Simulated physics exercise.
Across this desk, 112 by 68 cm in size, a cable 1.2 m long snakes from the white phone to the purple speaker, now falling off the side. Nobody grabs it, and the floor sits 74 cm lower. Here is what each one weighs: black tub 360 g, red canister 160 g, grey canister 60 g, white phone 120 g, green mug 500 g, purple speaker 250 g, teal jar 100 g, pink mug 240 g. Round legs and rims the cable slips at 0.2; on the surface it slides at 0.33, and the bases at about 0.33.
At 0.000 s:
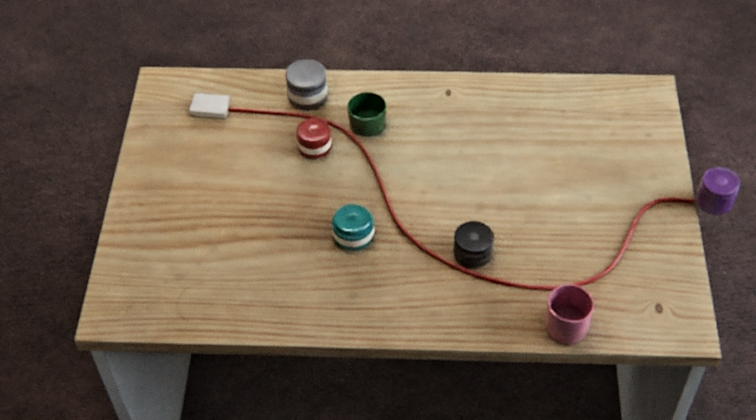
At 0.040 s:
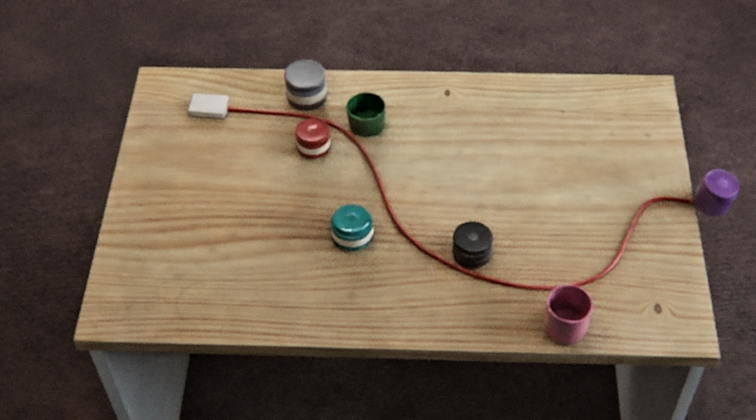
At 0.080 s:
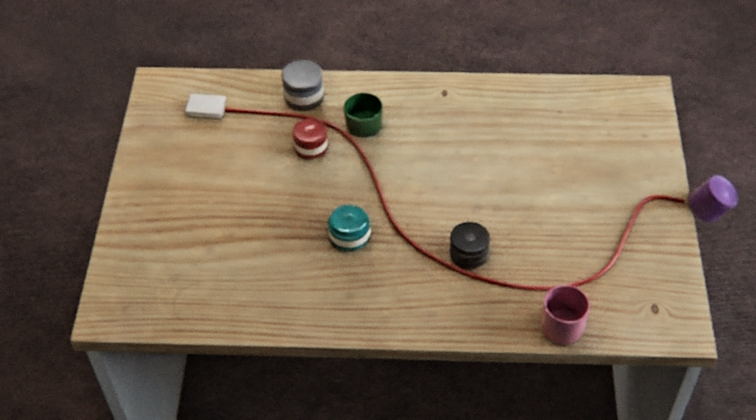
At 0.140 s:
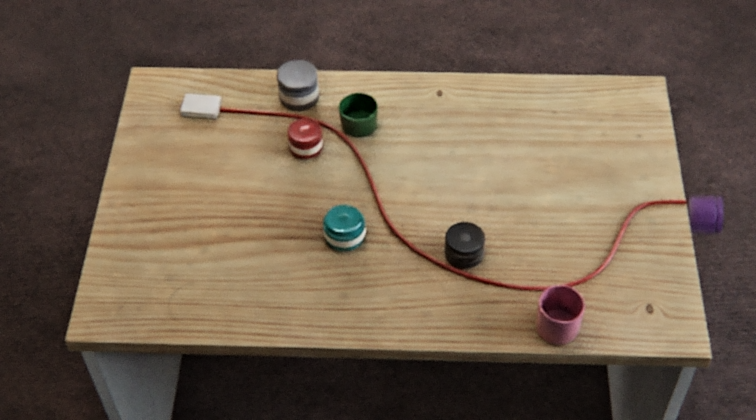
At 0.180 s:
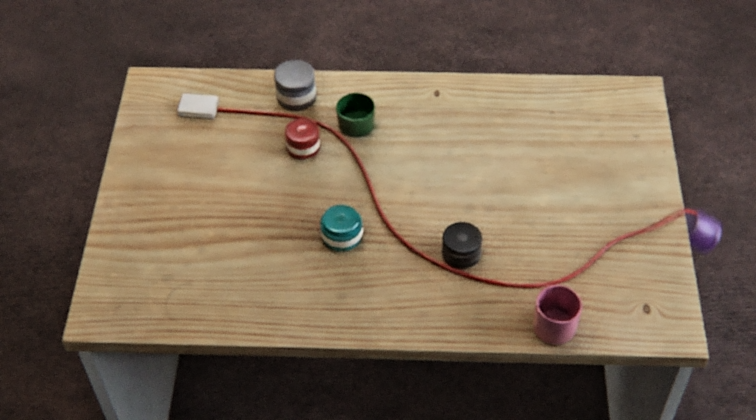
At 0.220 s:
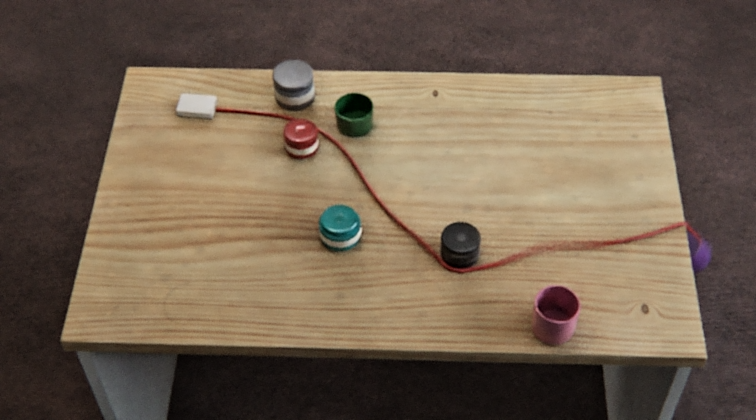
The footage shows a purple object tipping over the right edge of a wooden desk and sinking beside it, drawing the red cable straighter across the top toward the black tub, while the surrounding containers stay in place.
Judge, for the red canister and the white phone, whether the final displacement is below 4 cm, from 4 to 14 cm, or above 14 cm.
The red canister relocates moderately. The white phone relocates substantially.
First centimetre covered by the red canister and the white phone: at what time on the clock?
Red canister 0.28 s; white phone 0.28 s, roughly.
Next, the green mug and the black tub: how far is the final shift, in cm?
In the end the green mug has moved about 0 cm, while the black tub has moved about 6 cm.
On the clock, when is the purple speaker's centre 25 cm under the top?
Roughly 0.36 s.
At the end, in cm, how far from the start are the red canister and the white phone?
The red canister ends up 6 cm from where it began, and the white phone 60 cm.
At 0.5 s, the cable's tail end at (283, 136); white phone 16 cm off its start, red canister 4 cm off its start, purple speaker over the edge.
At 0.7 s, the cable's tail end at (386, 174); white phone 39 cm off its start, red canister 7 cm off its start, purple speaker over the edge.
At 1.0 s, the cable's tail end at (445, 234); white phone 57 cm off its start at (442, 213), red canister 7 cm off its start at (301, 155), purple speaker over the edge.
At 1.2 s, the cable's tail end at (445, 234); white phone 57 cm off its start, red canister 7 cm off its start, purple speaker over the edge.
At 2.4 s, the cable's tail end at (445, 234); white phone 57 cm off its start at (442, 213), red canister 7 cm off its start at (300, 155), purple speaker over the edge, black tub 5 cm off its start at (478, 218).
